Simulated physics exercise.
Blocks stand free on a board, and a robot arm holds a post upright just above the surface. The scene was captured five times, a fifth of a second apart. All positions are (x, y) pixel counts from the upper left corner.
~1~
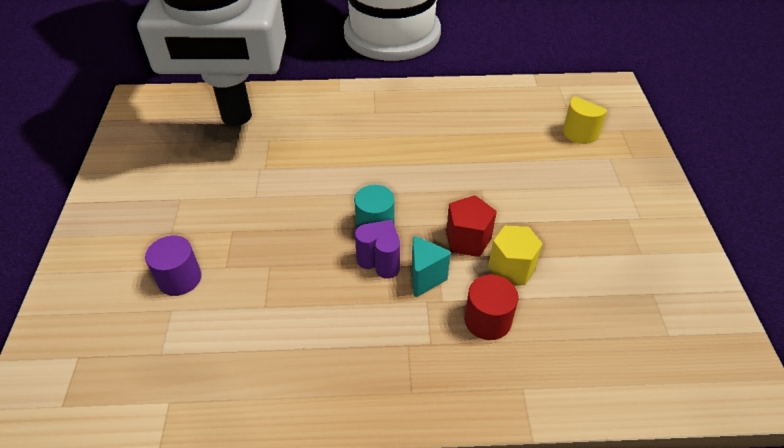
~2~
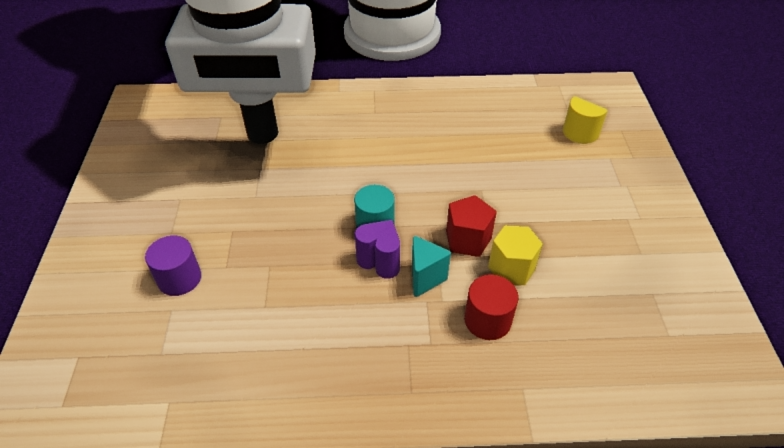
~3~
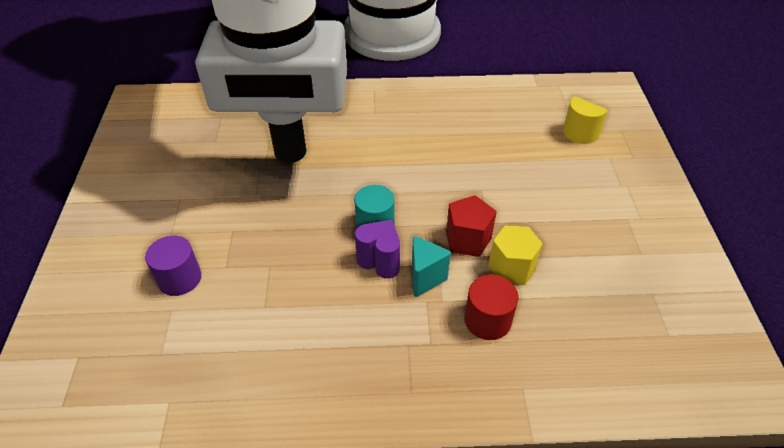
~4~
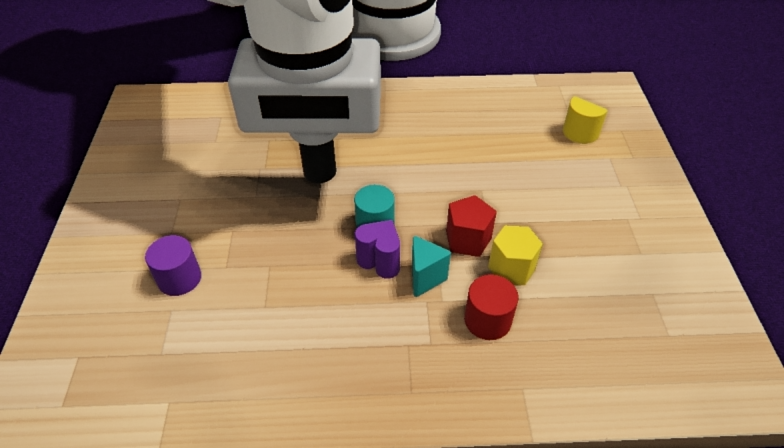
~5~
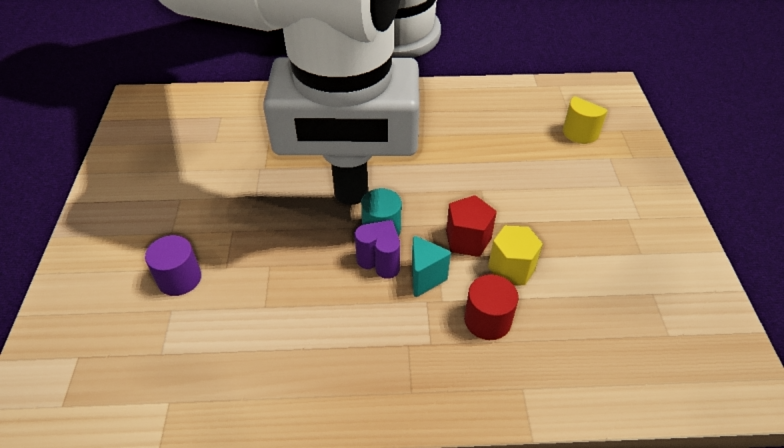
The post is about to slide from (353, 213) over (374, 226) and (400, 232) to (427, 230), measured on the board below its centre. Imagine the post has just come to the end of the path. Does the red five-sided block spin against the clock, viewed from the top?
Yes - that is the case.
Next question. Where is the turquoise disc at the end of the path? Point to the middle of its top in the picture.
I expect it at (447, 229).
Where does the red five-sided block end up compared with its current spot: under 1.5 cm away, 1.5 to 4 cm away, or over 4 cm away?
Within 1.5 cm.
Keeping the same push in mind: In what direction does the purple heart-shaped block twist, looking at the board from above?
Overhead view: Clockwise.
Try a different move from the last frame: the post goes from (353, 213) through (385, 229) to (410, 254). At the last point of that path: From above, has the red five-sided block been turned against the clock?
Yes
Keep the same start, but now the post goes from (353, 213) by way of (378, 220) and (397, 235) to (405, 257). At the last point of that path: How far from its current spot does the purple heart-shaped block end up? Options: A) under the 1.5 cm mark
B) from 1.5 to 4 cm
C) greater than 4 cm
B - from 1.5 to 4 cm.
What follows on the original path. Halfway along, post at (386, 210); purple heart-shaped block at (386, 239), turned 35° clockwise; turquoise disc at (419, 218).
At the end, post at (428, 210); purple heart-shaped block at (386, 239), turned 35° clockwise; turquoise disc at (447, 229); turquoise triangular block in place; red five-sided block at (483, 214), turned 25° anticlockwise.
